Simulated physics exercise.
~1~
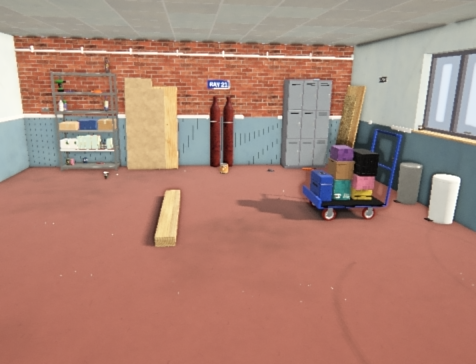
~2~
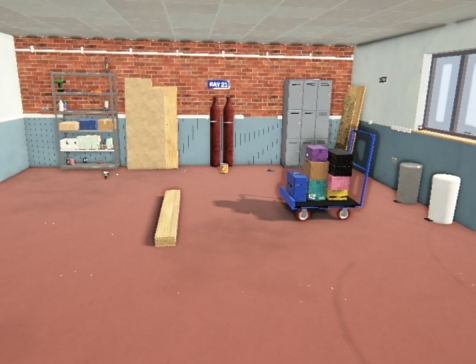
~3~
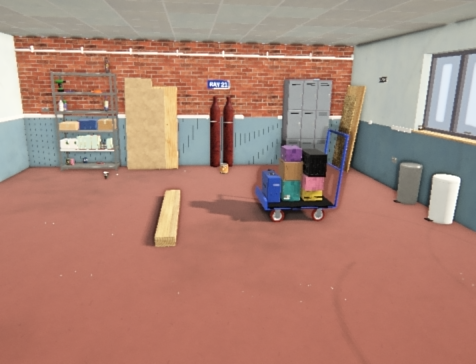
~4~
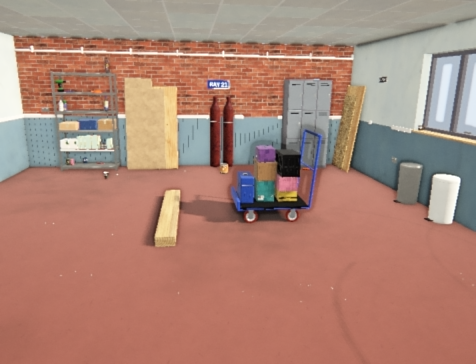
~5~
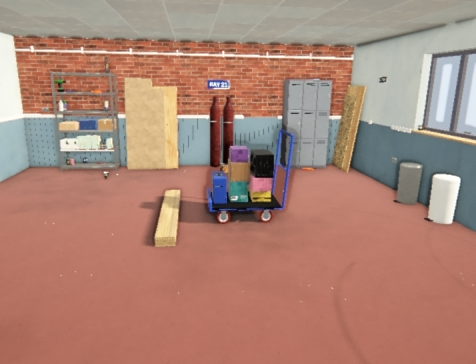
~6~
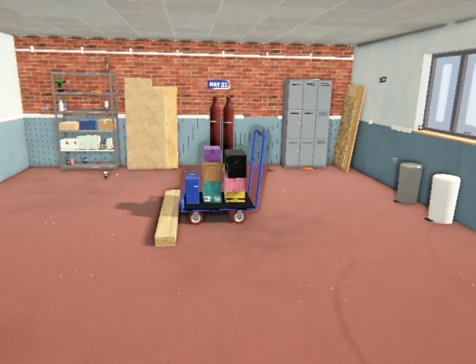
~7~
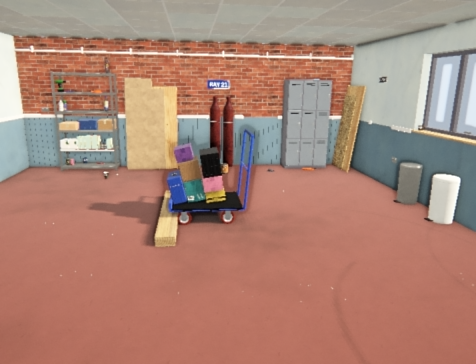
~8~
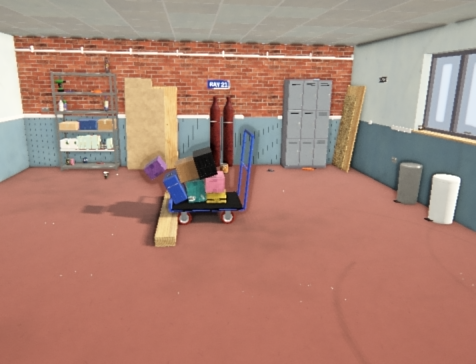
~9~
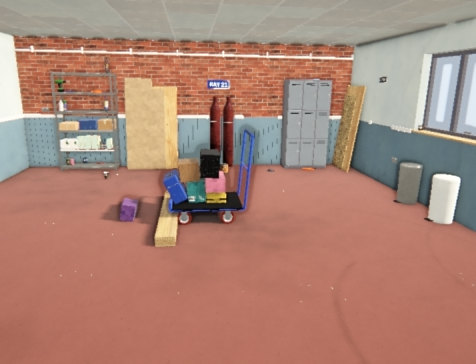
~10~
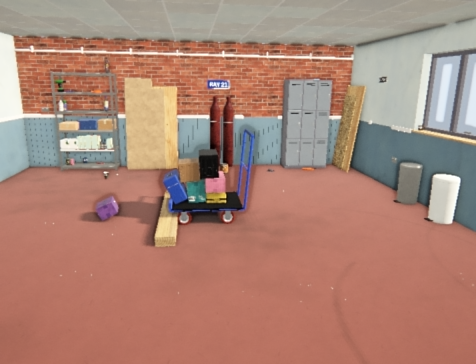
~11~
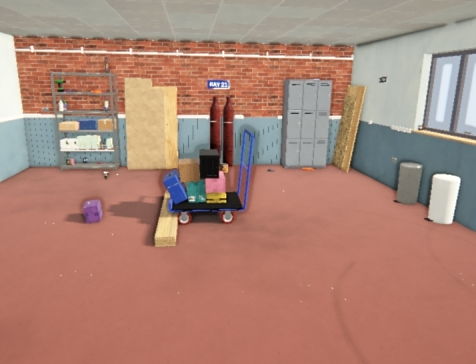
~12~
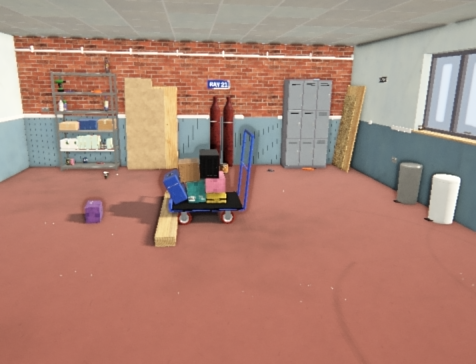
A blue goods trolley stacked with colourful boxes stands at the right of a workshop with a red floor, seen from a raised, still view, with a brick wall, grey lockers and shelving behind. A pale wooden beam lies on the floor left of centre. The trolley rolls left, its load upright, until it stops abruptly at the beam. The boxes lurch forward, and the purple carton topples off the front, tumbles across the floor and settles to the left. The blue toolbox stays tilted at the deck's front edge, with the black crate and other boxes still aboard.
